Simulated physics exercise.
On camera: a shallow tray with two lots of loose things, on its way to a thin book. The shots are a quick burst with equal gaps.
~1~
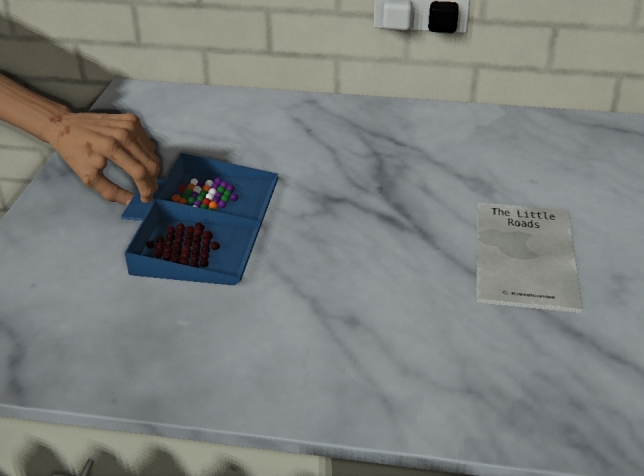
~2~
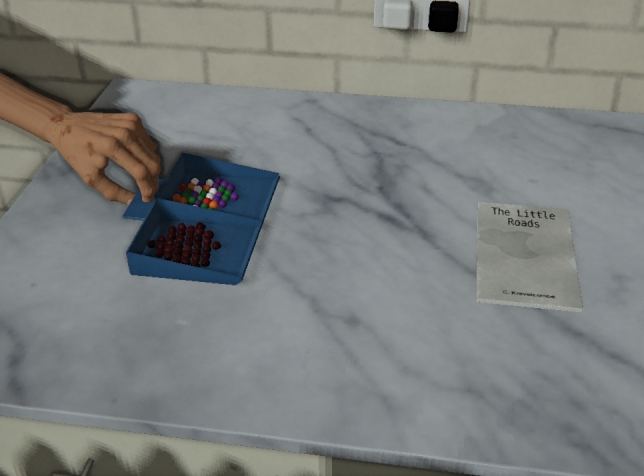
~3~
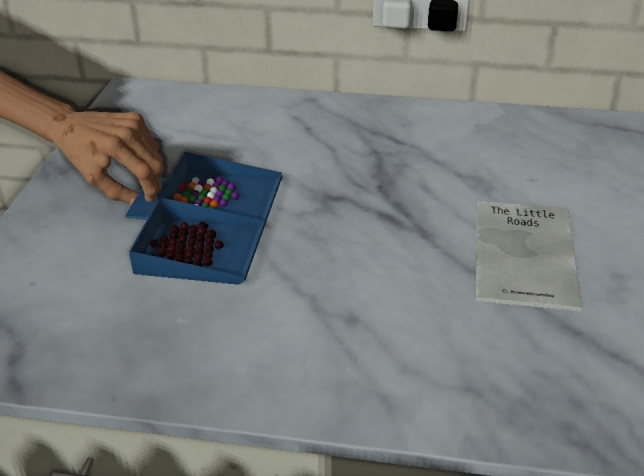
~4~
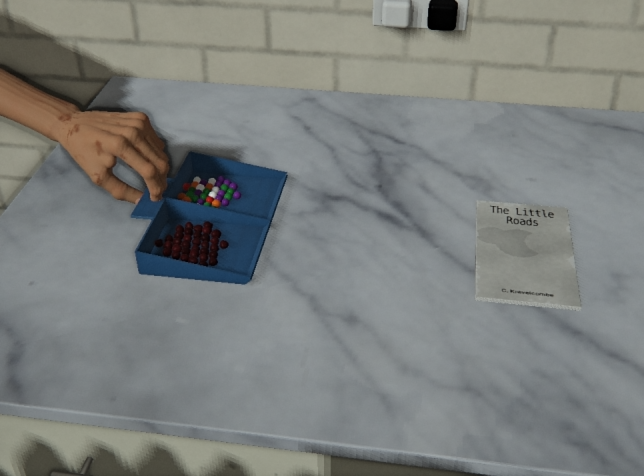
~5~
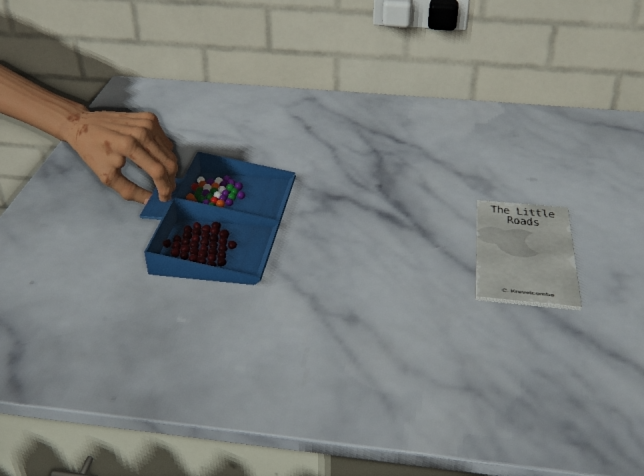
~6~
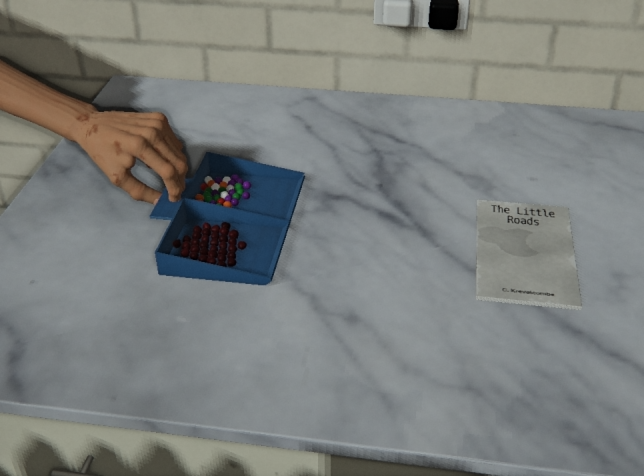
A shallow blue tray holding dark red dried cherries and colorful round beads sat still at first, then slid slowly a short way right across the marble counter, a hand gripping its left side.
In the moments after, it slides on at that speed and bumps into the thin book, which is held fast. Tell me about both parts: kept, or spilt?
Near portion: It keeps within its part. Far portion: It keeps within its part.
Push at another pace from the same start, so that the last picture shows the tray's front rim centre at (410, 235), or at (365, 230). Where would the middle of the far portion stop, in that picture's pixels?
Around (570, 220) in the first try, (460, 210) in the second.
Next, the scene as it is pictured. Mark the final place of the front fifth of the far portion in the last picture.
At about (468, 220).
Then, 0.48 s later than the last frame, tray still sliding, front rim near (377, 232); near portion all inside; far portion all inside.
Then, 1.07 s later than the last frame, tray stopped at the thin book; near portion all inside, moved towards the front rim; far portion all inside.
Then, 1.28 s later than the last frame, tray stopped at the thin book; near portion all inside, moved towards the front rim; far portion all inside, moved towards the front rim.
When it is over, tray stopped at the thin book; near portion all inside, moved towards the front rim; far portion all inside, moved towards the front rim.
